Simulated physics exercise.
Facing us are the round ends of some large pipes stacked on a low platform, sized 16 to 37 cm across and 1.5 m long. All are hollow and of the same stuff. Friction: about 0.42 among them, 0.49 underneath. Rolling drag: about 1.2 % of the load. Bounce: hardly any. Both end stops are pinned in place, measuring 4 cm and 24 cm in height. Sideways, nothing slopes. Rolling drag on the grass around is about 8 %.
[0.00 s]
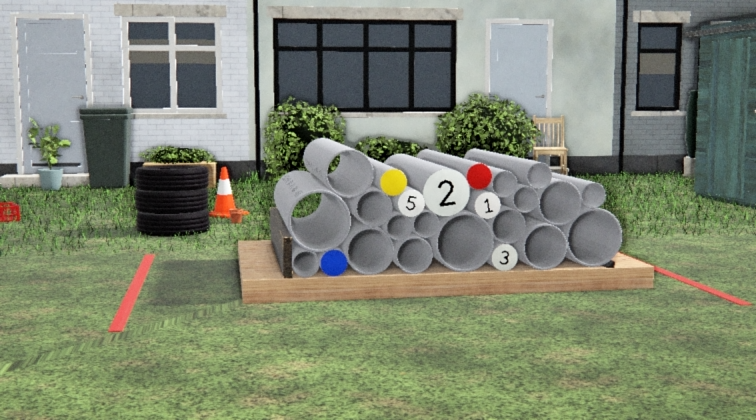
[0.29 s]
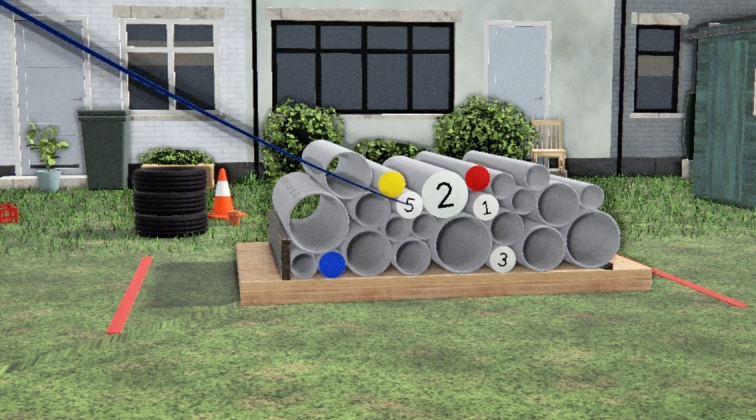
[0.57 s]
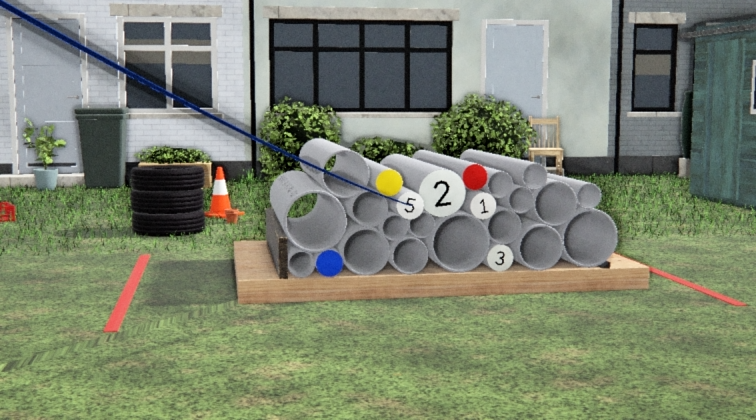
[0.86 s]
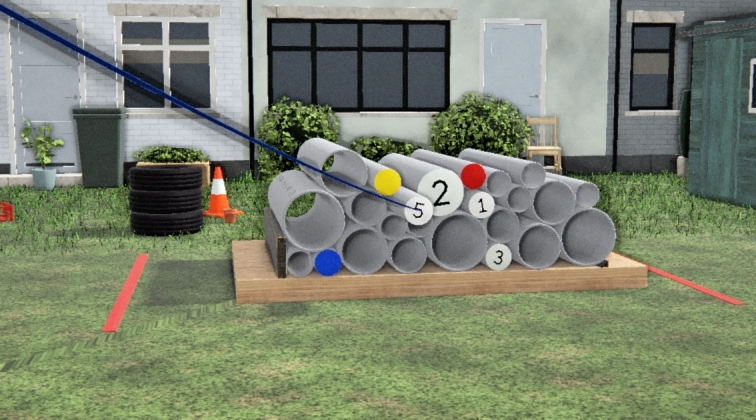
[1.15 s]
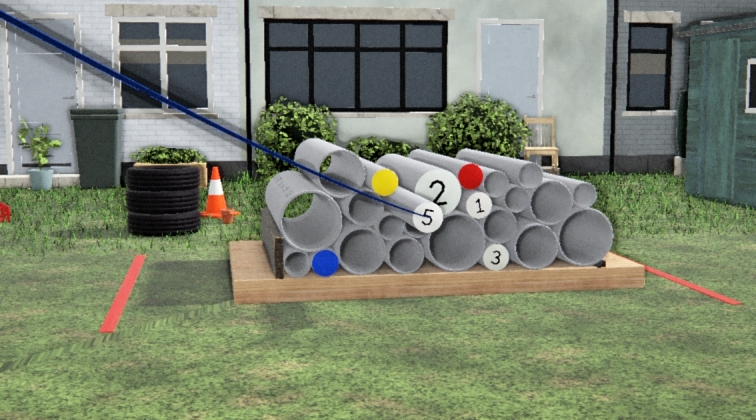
A stack of grey pipes sat on a low wooden platform on the grass, and a dark blue line appeared from the upper left, then drew the pipe marked five partway out toward the viewer.
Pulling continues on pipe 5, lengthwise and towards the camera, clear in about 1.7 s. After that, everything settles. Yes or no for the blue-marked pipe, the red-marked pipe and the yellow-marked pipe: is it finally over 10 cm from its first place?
The blue-marked pipe: No, the red-marked pipe: No, the yellow-marked pipe: Yes.
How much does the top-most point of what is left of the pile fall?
About 0 cm.
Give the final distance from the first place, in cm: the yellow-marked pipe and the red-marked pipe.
Yellow-marked pipe: 15, red-marked pipe: 0.
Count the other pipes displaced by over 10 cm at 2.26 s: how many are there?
1 at that time.
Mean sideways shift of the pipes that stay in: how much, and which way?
They move about 0 cm toward the right side, on average.
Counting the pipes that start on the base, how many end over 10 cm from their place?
I make it 0 in all.
After 2.14 s, 0 now displaced over 10 cm; blue in place; red in place; yellow 2.4 cm right and 2.1 cm down.
After 2.26 s, 1 now displaced over 10 cm; blue in place; red in place; yellow 8 cm right and 11 cm down.
In the end, by 2.5 s, 1 moved over 10 cm; not one across the red lines; blue in place; red in place; yellow 10 cm right and 12 cm down; top of the pile 88 cm high, from 88 cm.
